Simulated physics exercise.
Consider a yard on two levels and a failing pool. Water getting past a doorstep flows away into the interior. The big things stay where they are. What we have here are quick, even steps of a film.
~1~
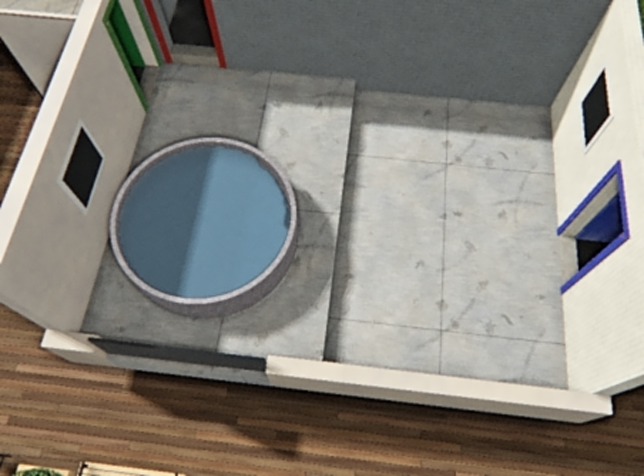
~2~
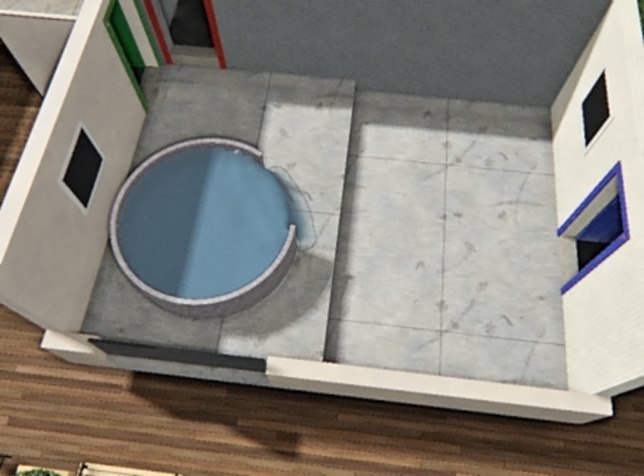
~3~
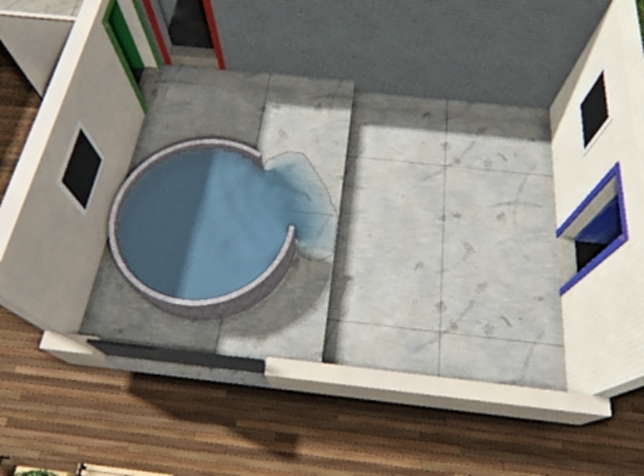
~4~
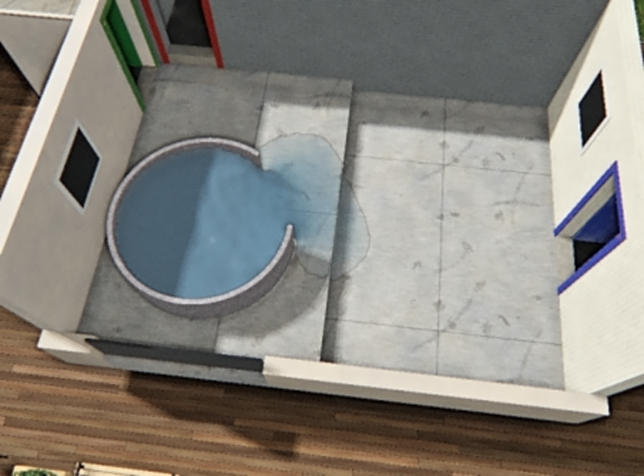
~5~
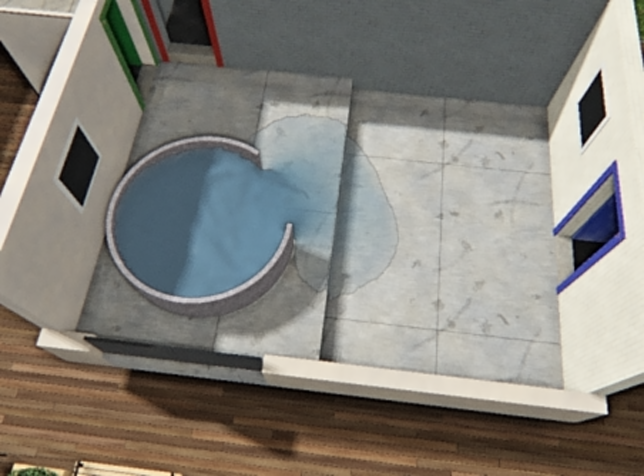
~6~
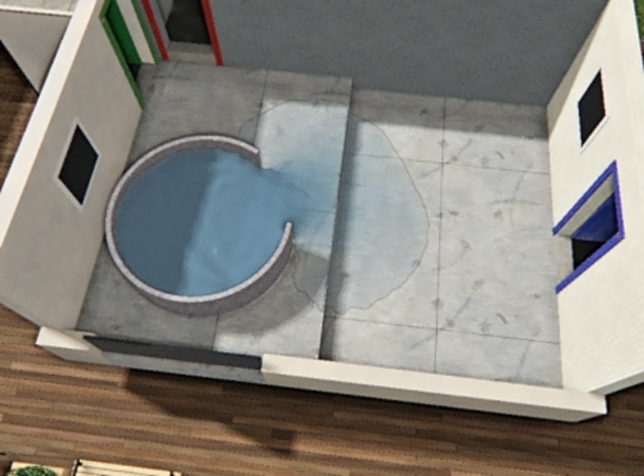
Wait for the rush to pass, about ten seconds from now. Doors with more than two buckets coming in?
Blue door: Over two; green door: Two or fewer; red door: Two or fewer.
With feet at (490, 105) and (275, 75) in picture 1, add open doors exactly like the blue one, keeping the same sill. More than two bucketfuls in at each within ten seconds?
Well, one comes out higher, the other comes out lower.
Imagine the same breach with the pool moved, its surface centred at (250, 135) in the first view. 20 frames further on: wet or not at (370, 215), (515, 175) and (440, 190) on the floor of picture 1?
Going through the three places: Out of reach, in the spill, in the spill.
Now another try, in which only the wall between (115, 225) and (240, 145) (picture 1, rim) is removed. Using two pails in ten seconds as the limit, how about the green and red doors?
In short: Green door exceeds the limit, red door exceeds the limit.
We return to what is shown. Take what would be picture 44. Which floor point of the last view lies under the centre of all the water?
Centre point: Around (382, 221).
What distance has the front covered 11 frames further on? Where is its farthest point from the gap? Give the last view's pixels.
I'd put it around (545, 109).
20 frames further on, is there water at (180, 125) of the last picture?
At that place: No water.
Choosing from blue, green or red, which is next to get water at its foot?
That's the door marked blue.
A moment on, water covers 45 % of the floor; the blue door not reached, the green door not reached, the red door not reached.
Next, water covers 55 % of the floor; the blue door under two buckets in, the green door not reached, the red door not reached.
Then, water covers 65 % of the floor; the blue door over two buckets in, the green door not reached, the red door wet at the sill, nothing in.
Later, water covers 70 % of the floor; the blue door far over two buckets in, the green door wet at the sill, nothing in, the red door wet at the sill, nothing in.
In the end, water covers 80 % of the floor; the blue door far over two buckets in, the green door wet at the sill, nothing in, the red door wet at the sill, nothing in.
